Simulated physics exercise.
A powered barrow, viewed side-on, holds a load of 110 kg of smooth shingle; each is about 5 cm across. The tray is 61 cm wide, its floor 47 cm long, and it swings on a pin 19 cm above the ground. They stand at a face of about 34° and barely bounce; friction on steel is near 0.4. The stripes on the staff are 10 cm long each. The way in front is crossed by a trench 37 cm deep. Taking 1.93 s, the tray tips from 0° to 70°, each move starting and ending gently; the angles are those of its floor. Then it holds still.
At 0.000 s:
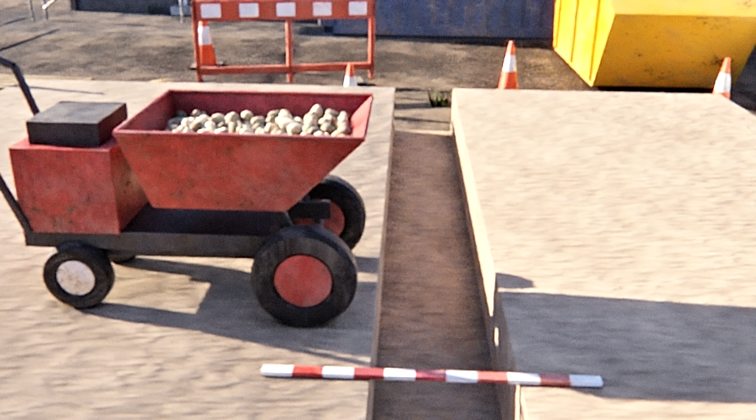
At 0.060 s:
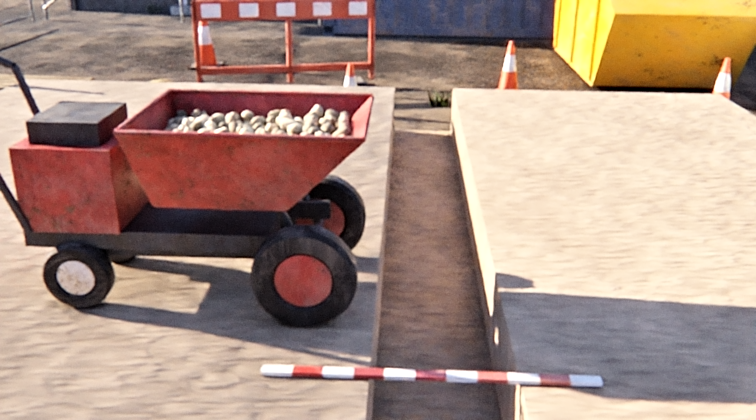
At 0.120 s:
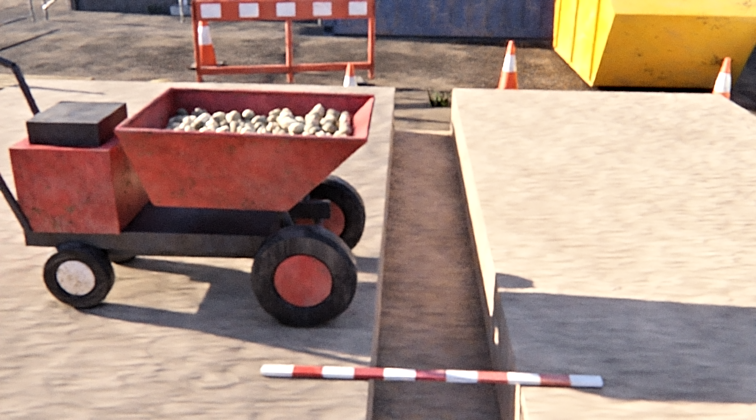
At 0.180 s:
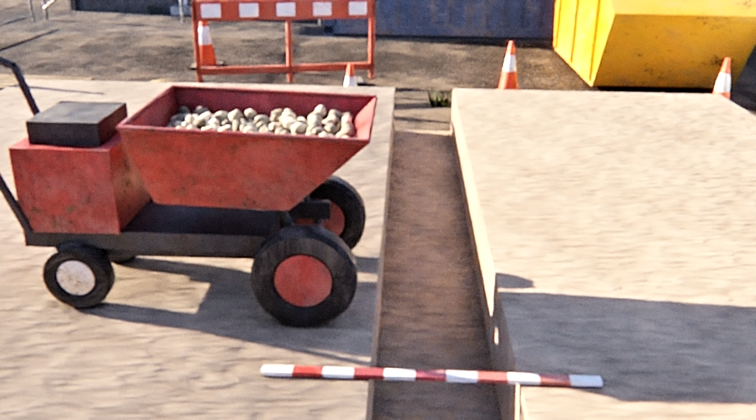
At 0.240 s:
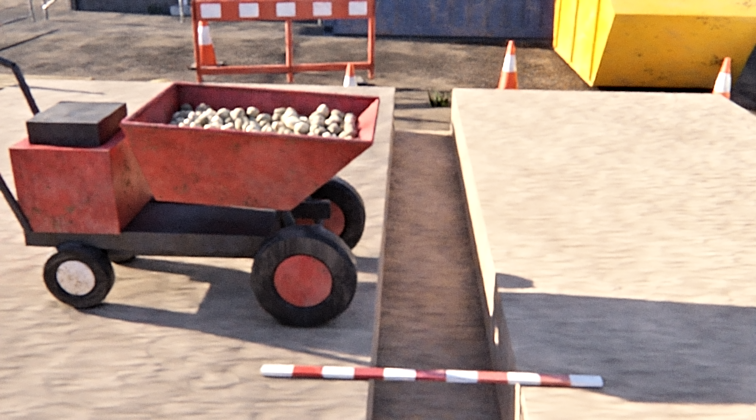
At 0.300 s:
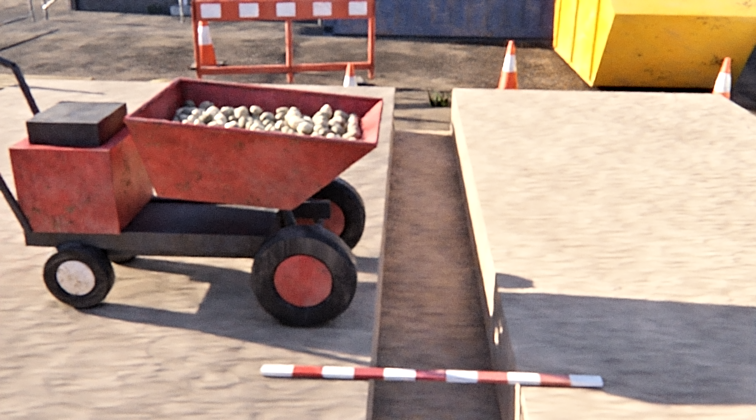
At first, a red powered barrow loaded with pale rounded stones stands still beside a trench, its tray level. Then the tray slowly begins to tilt, its rear edge rising slightly and its front lip dipping a little toward the right, while the stones shift slightly and the wheels stay put.
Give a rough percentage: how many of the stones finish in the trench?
50 %.
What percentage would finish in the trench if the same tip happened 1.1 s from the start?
40 per cent.
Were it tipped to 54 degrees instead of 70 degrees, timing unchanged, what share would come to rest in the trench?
Some 60% would finish there.
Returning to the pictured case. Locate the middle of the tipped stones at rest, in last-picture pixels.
The stones end up centred near (491, 345).
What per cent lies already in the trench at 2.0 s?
Some 30 per cent of the load by that point.
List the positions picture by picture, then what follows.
In the first frame, lip at (364, 140), floor tilted 0°, highest stones at (283, 124).
In the second frame, lip at (365, 140), floor tilted 0°, highest stones at (284, 124); the stones move at 0.1 m/s on average.
In the third frame, lip at (366, 140), floor tilted 1°, highest stones at (238, 121); the stones move at 0.1 m/s on average.
In the fourth frame, lip at (369, 142), floor tilted 2°, highest stones at (240, 120); the stones move at 0.2 m/s on average.
In the fifth frame, the tray is at 3°, its lip at (372, 143); the top of the load is at (209, 117); the stones move at 0.2 m/s on average.
In the sixth frame, the tray is at 5°, its lip at (376, 145); the top of the load is at (213, 114); the stones move at 0.2 m/s on average.
After 1.5 s the floor is at 59°; 97 % in the tray, 3 % in the trench; the foremost stones are at (482, 238).
After 2.0 s the floor is at 70°; 26 % in the tray, 32 % in the trench, 42 % past the trench; the foremost stones are at (635, 281).
After 2.4 s the floor is at 70°; 5 % in the tray, 44 % in the trench, 51 % past the trench; the foremost stones are at (729, 313).
After 4.3 s the floor is at 70°; 0 % in the tray, 50 % in the trench, 50 % past the trench; the foremost stones are past the picture's edge.
